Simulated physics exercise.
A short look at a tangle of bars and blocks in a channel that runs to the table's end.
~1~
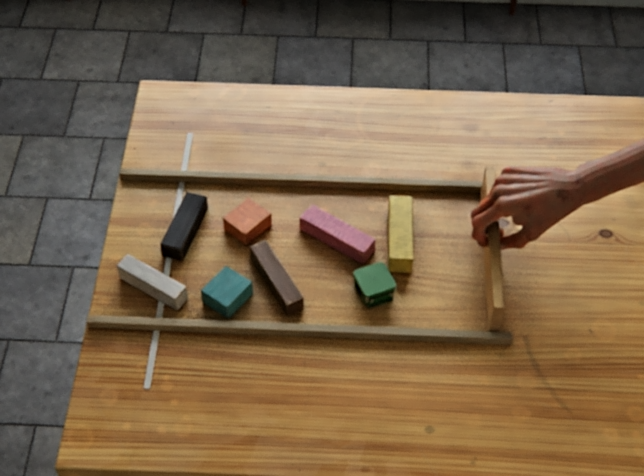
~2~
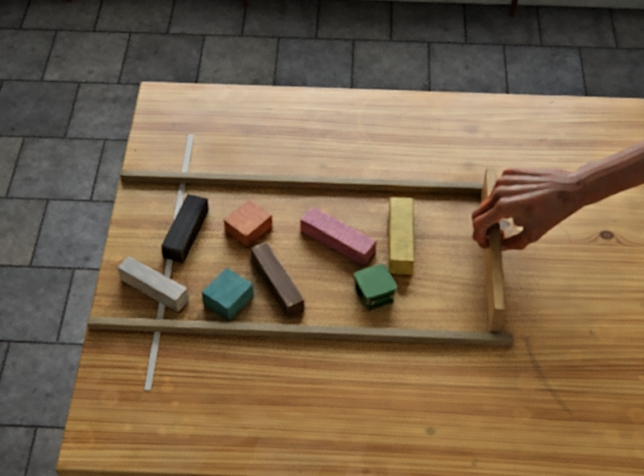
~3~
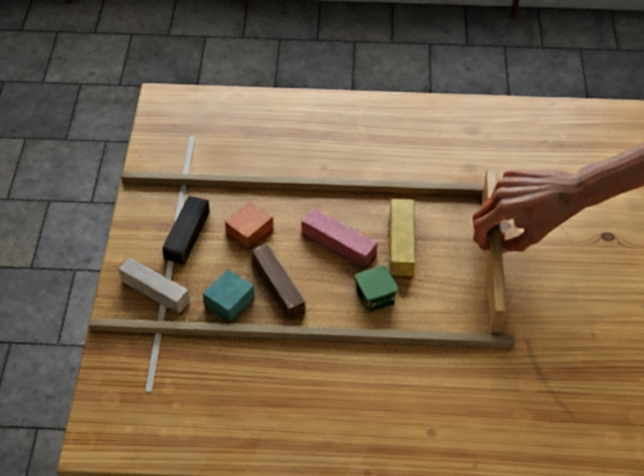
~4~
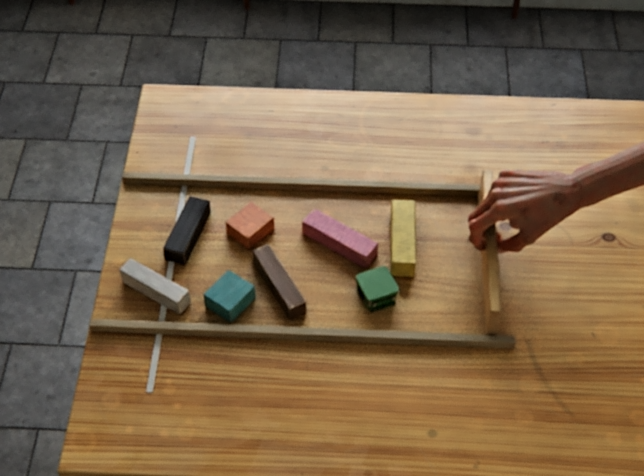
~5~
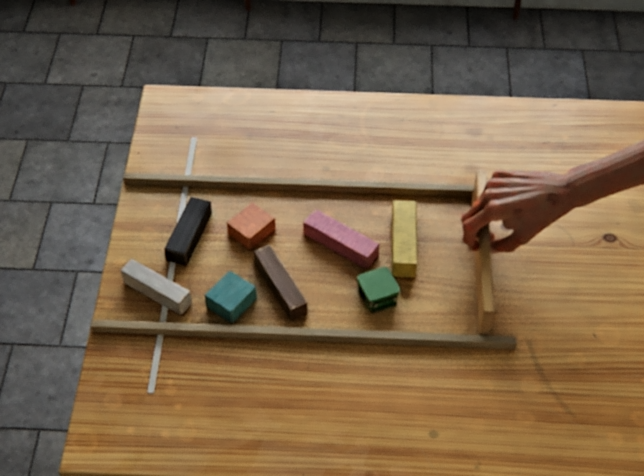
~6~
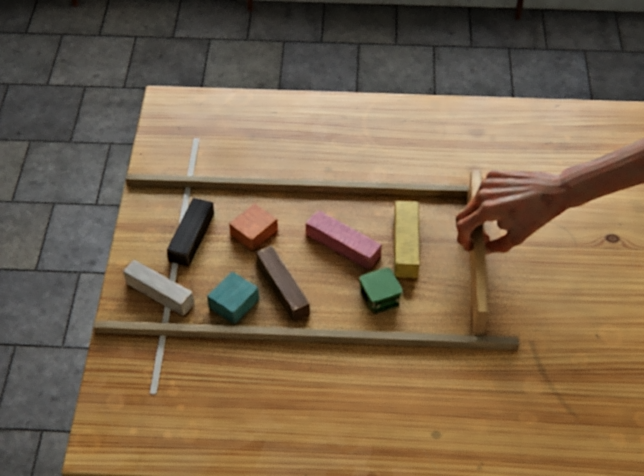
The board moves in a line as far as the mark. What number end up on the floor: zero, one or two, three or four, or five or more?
The number that fall off is one or two.
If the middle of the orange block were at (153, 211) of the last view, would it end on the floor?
It goes over.
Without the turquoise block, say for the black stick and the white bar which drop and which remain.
The black stick falls, the white bar remains up.
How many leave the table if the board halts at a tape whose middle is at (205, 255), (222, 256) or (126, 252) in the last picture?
Down on the floor: 0, 0 and 6.
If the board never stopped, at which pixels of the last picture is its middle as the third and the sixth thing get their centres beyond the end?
About (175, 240), then (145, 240).
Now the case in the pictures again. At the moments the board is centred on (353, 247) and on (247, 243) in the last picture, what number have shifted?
By then 3, and 8.
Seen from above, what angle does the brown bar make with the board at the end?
Roughly 20° out of line.
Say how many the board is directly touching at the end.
2 of them.
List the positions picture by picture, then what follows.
White bar (152, 282); black stick (185, 226); turquoise block (227, 292); board (492, 247); tape (171, 249), in the first frame.
Black stick (186, 228); green case (375, 288), in the second frame.
Turquoise block (229, 295); orange block (249, 225), in the third frame.
White bar (155, 286); pink bar (340, 238), in the fourth frame.
Black stick (189, 231); brown bar (280, 282), in the fifth frame.
White bar (159, 288); black stick (191, 232); turquoise block (233, 298); board (477, 251); tape (177, 254), in the sixth frame.
A little later, none off yet; white bar at rest near (159, 288); black stick at rest near (191, 232); turquoise block at rest near (233, 298).
Next, none off yet; white bar at rest near (159, 288); black stick at rest near (191, 232); turquoise block shifted a little near (217, 300).
Later still, none off yet; white bar shifted about its own width near (114, 286); black stick shifted about its own width near (134, 229); turquoise block shifted well along near (147, 302).
When it is over, the number that fall off is one or two; down, black stick and white bar.
